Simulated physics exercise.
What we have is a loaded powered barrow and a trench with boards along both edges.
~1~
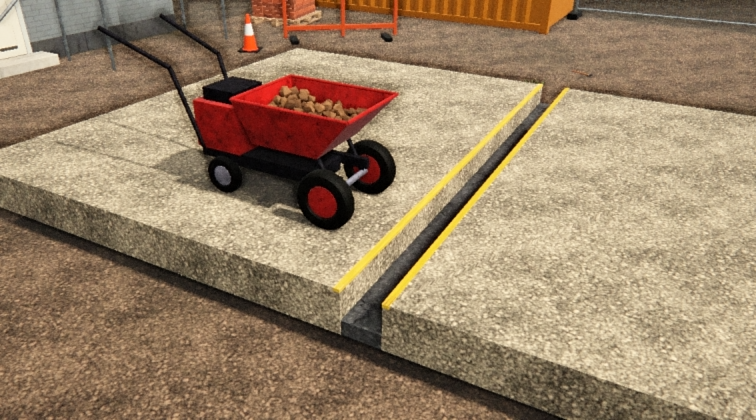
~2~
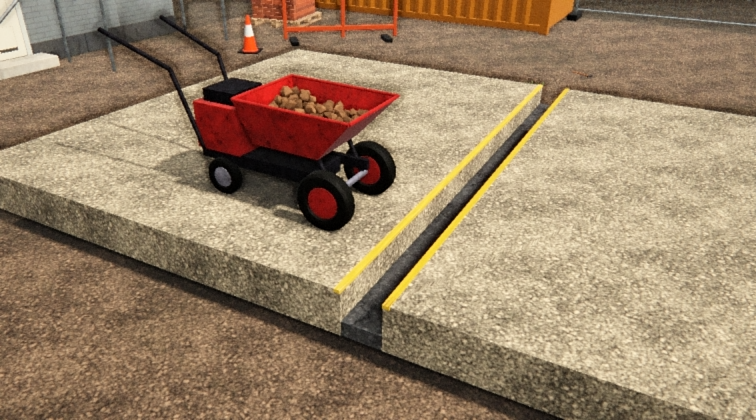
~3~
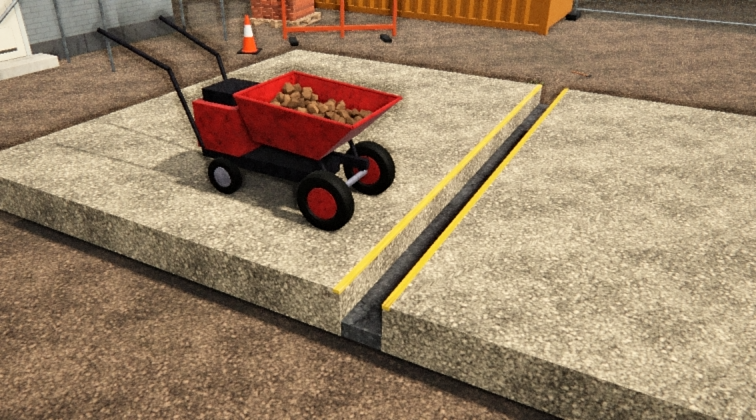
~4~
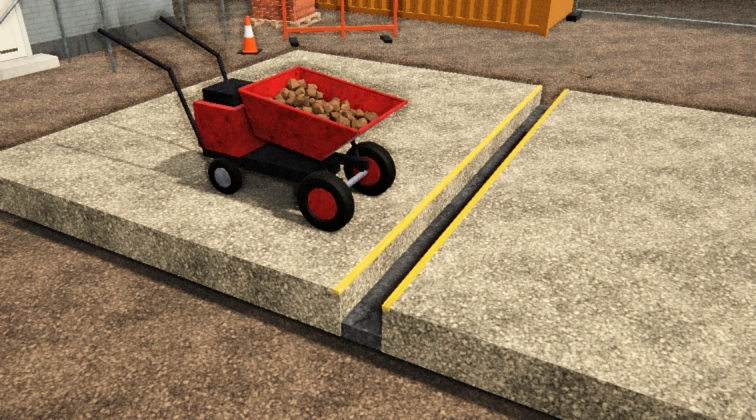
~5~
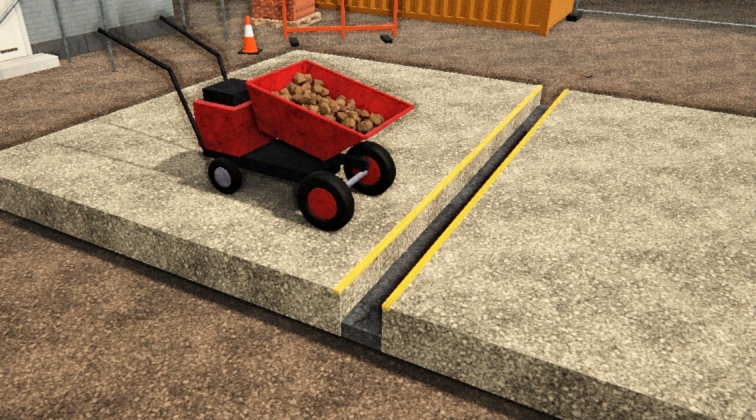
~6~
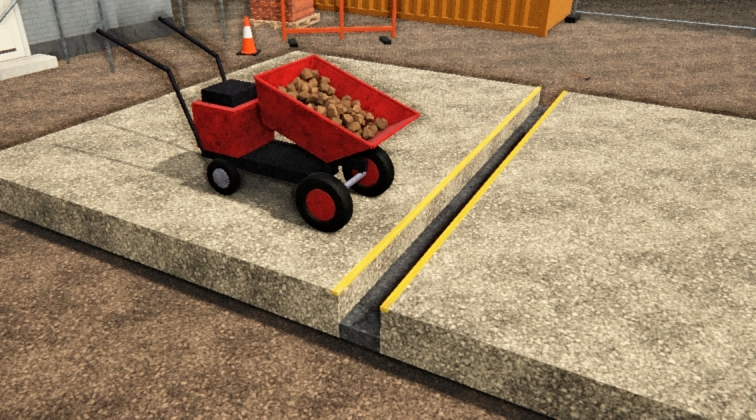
On a concrete slab beside a narrow trench, a red powered barrow's skip of brown clods gradually tilting forward, its wheels staying put.
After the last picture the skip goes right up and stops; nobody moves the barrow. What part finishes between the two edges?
The trench ends with less than half of it.
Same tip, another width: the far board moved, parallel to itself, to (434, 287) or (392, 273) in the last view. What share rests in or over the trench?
About 80 and 0 per cent.
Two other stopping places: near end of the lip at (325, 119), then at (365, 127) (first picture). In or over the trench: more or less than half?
At the first place the larger part, at the second under half.
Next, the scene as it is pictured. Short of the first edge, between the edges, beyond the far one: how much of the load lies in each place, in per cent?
Short: 0 %, between: 35 %, beyond: 65 %.
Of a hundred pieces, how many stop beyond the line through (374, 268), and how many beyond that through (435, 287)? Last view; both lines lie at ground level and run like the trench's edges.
The first gives 90 %, the second 40 %.
Soon, skip tipped steeply; all in the skip.
A while on, skip tipped right over; most in the skip; a small part in or heaped over the trench; a small part beyond it; a small part falling.
Towards the end, skip tipped right over; a small part in the skip; about a quarter in or heaped over the trench; about two thirds beyond it.
Finally, skip tipped right over; about a third in or heaped over the trench; about two thirds beyond it.
